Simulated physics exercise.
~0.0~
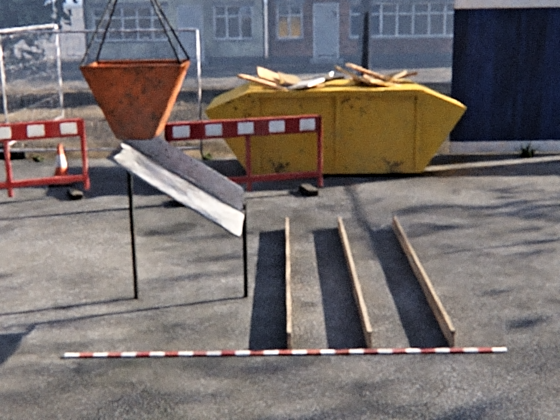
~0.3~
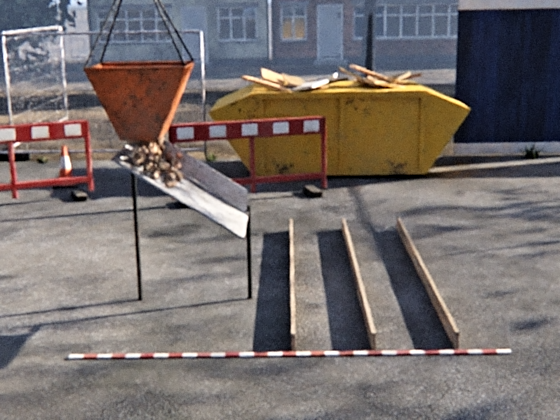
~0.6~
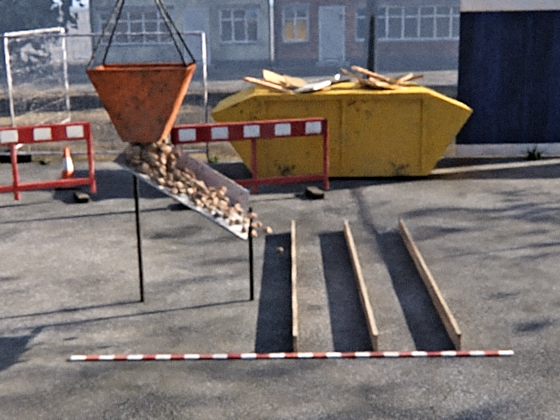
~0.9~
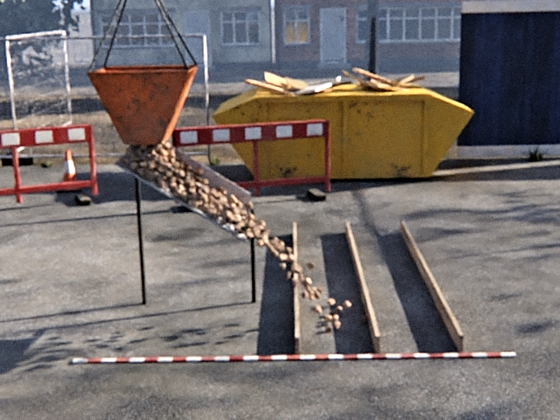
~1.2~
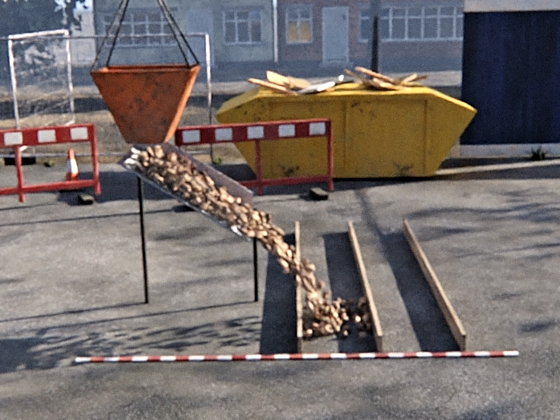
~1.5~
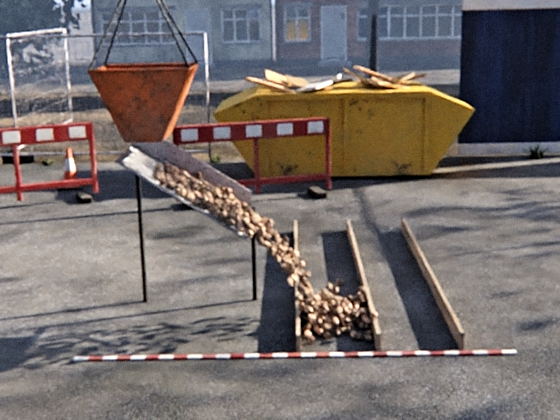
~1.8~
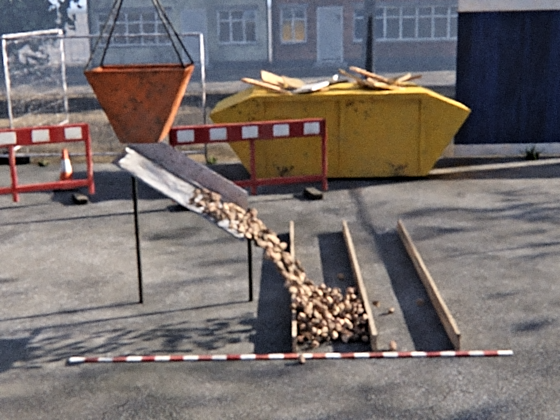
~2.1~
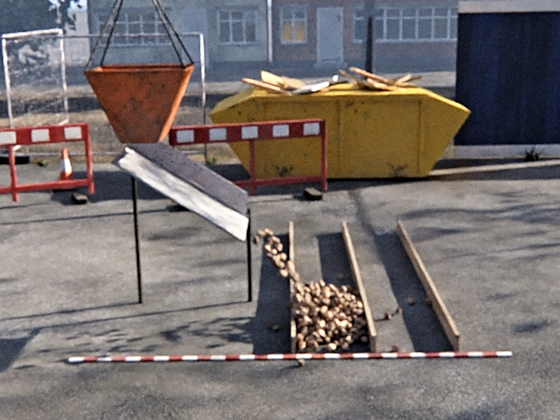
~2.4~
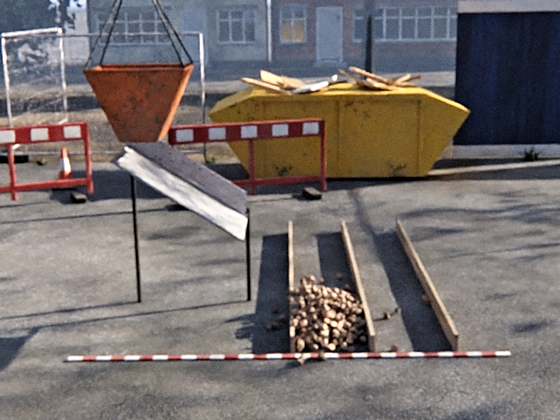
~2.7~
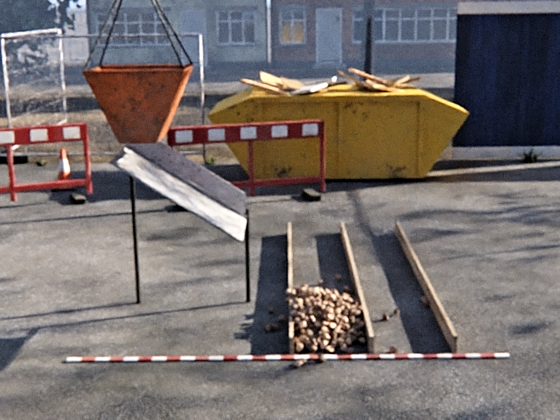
On a paved yard with a yellow skip of scrap wood and red and white barriers behind, an orange hopper hangs still from cables above a sloping steel chute on thin legs. Brown stones begin to spill from the bottom of the hopper onto the chute and slide down to the right. They pour off its lower edge toward the bays marked by three wooden planks, piling up in the left bay. The hopper empties, the stream thins, and the chute clears. Nearly all the stones rest heaped in the left bay, with a few strays lying on either side.
